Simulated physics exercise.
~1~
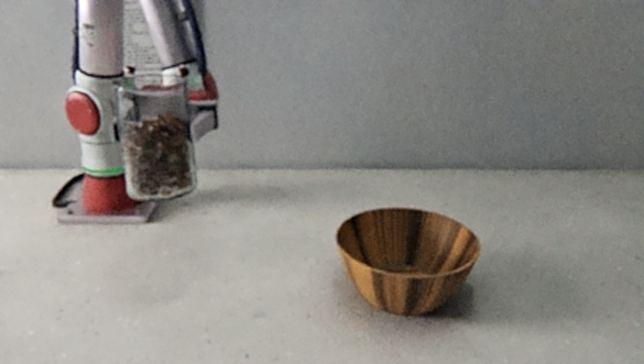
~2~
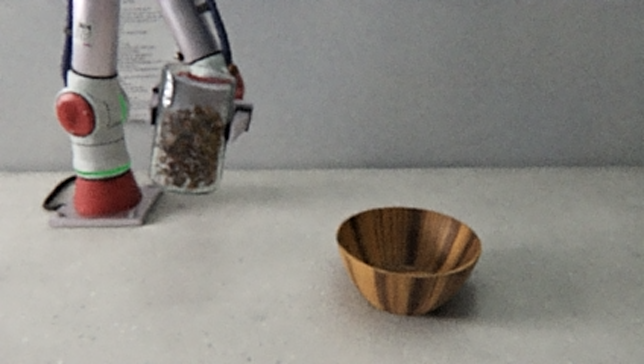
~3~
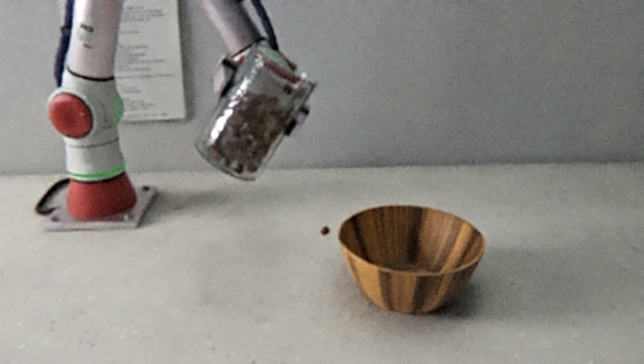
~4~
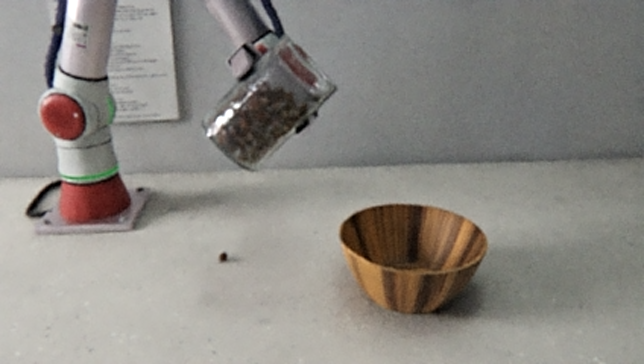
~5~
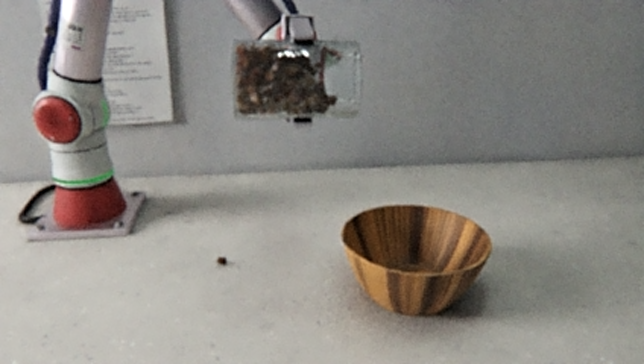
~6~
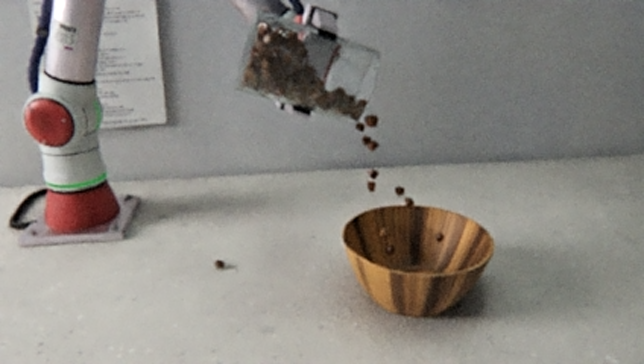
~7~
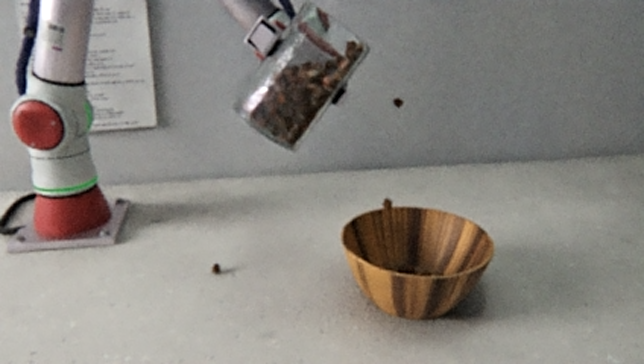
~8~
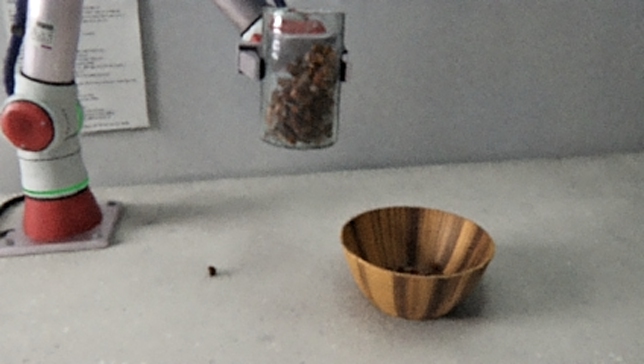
A robot arm tips a clear cup, pours some brown pellets into a wooden bowl, and rights it.
